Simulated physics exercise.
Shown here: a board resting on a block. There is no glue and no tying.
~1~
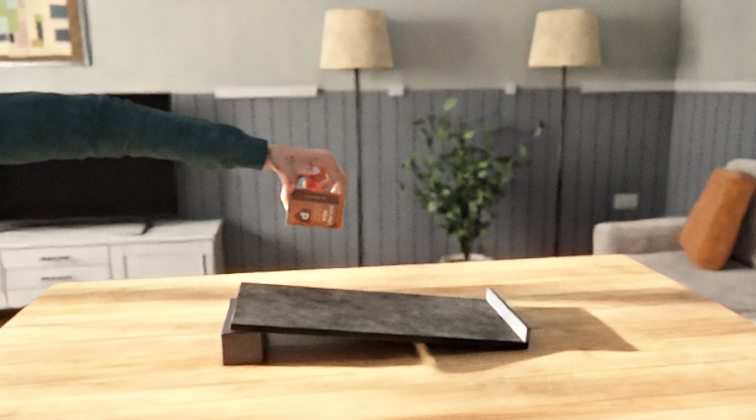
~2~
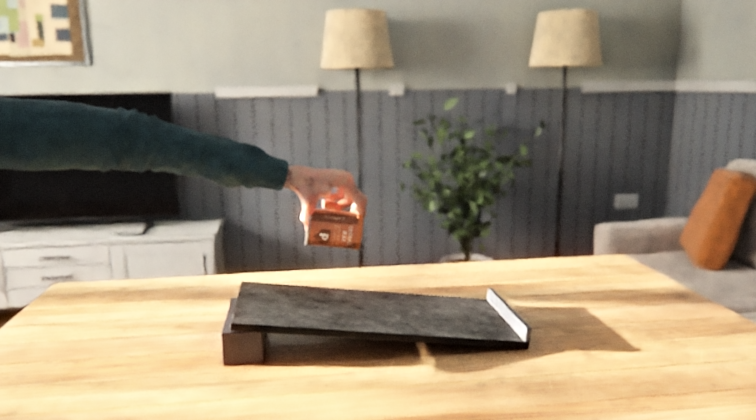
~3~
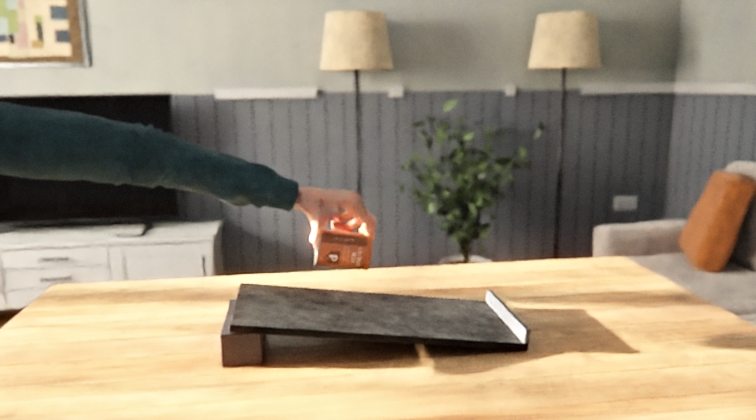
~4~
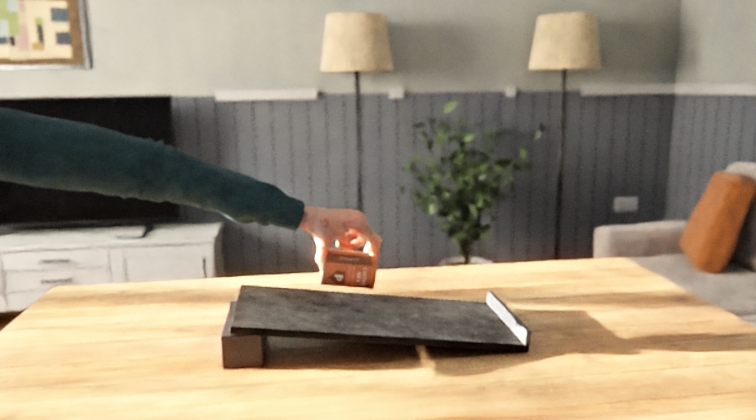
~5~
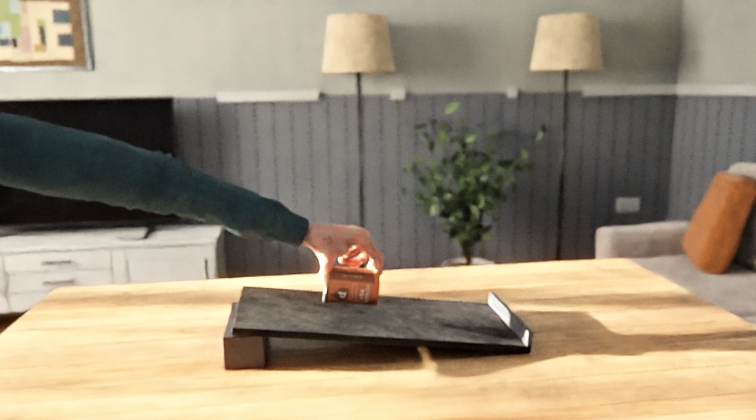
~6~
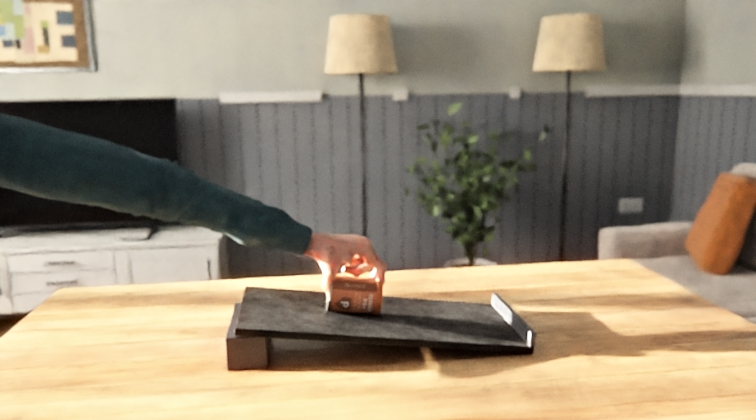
In a living room, a hand lowers an orange tin onto a sloping dark board.
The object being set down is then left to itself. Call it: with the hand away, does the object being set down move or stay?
It stays put.
Then, 0.20 s after the last picture, nothing has stirred.
Then, 0.40 s after the last picture, orange tin resting near (354, 295).
At rest, it is in place. Seen from the same camera at the end, orange tin near (354, 295). The orange tin keeps its place.
